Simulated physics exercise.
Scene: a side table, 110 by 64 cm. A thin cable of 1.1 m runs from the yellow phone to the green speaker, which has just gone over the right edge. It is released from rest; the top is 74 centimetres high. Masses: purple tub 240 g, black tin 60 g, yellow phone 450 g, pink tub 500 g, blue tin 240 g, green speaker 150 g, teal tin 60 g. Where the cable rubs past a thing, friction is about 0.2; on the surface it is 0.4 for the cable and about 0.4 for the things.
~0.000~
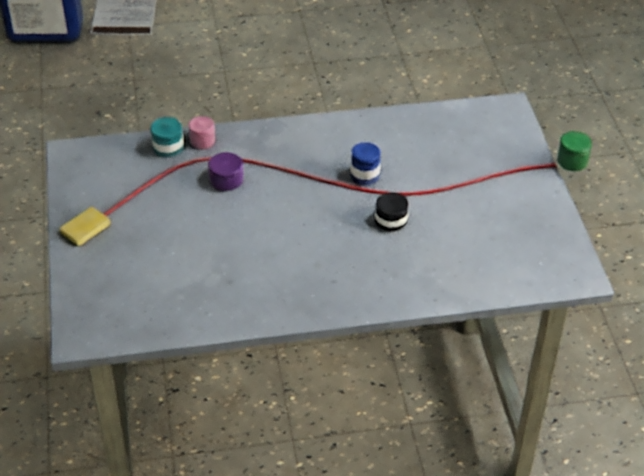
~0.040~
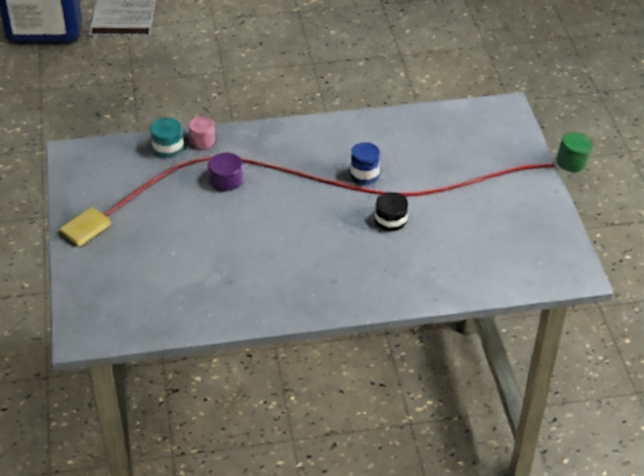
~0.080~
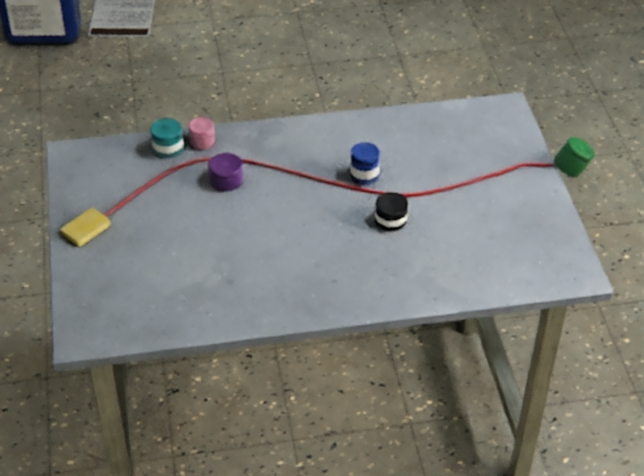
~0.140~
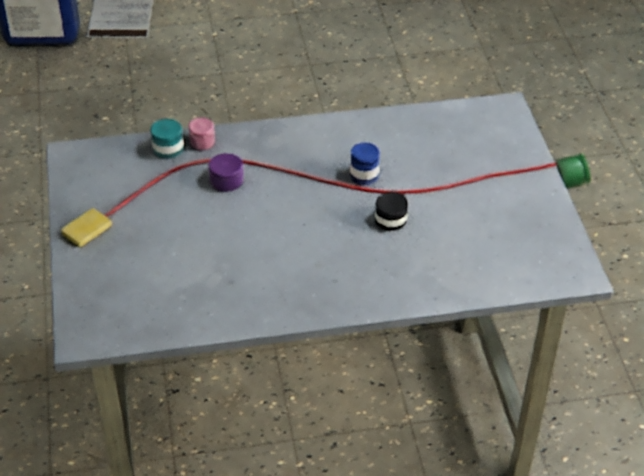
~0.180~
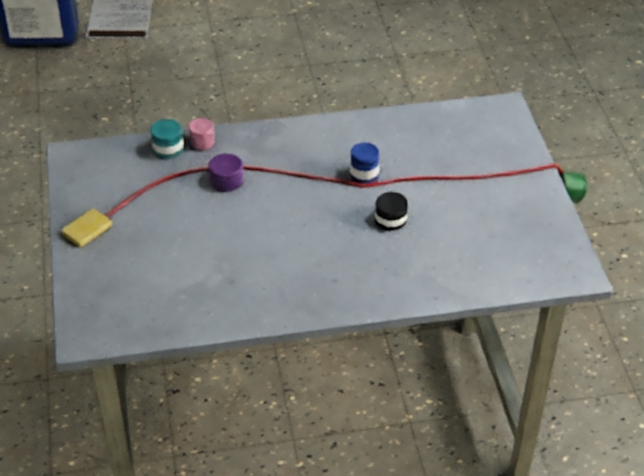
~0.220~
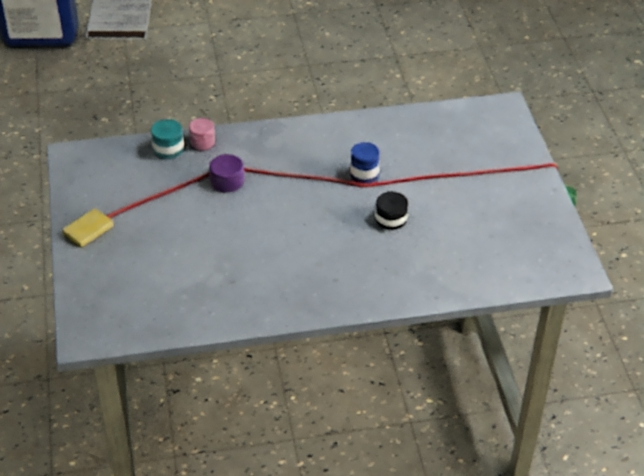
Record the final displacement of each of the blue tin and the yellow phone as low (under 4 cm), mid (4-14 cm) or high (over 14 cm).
Blue tin - low; yellow phone - low.
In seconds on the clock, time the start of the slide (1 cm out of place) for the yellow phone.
For the yellow phone, never.
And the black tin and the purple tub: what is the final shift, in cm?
Final offset from start: Black tin = 0 cm, purple tub = 2 cm.
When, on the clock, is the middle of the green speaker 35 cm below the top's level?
Answer: Never.
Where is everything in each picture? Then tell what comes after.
The first picture shows shows, blue tin (366, 151); yellow phone (85, 223); cable runs through (513, 171) (418, 193) (323, 180) (142, 188).
The second picture shows shows, green speaker (576, 142); cable runs through (512, 170) (323, 180) (142, 188).
The third picture shows shows, green speaker (577, 147); cable runs through (510, 169) (323, 180) (142, 189).
The fourth picture shows shows, green speaker (573, 172); cable runs through (515, 172) (324, 180) (143, 189).
The fifth picture shows shows, green speaker (568, 187); cable runs through (529, 170) (334, 180) (144, 190).
The sixth picture shows shows, blue tin (366, 151); yellow phone (88, 225); cable runs through (537, 167) (436, 176) (342, 181) (247, 170) (154, 197).
At 0.5 s, the cable's tail end at (110, 217); green speaker over the edge, purple tub 3 cm off its start.
At 0.7 s, the cable's tail end at (110, 217); green speaker over the edge, purple tub 3 cm off its start.
At 1.0 s, the cable's tail end at (110, 217); green speaker over the edge, purple tub 3 cm off its start at (229, 172).
At 1.2 s, the cable's tail end at (110, 217); green speaker over the edge, purple tub 3 cm off its start.
At 2.4 s, the cable's tail end at (110, 217); yellow phone 1 cm off its start at (91, 224), blue tin 0 cm off its start at (366, 150), green speaker over the edge, purple tub 3 cm off its start at (229, 172).
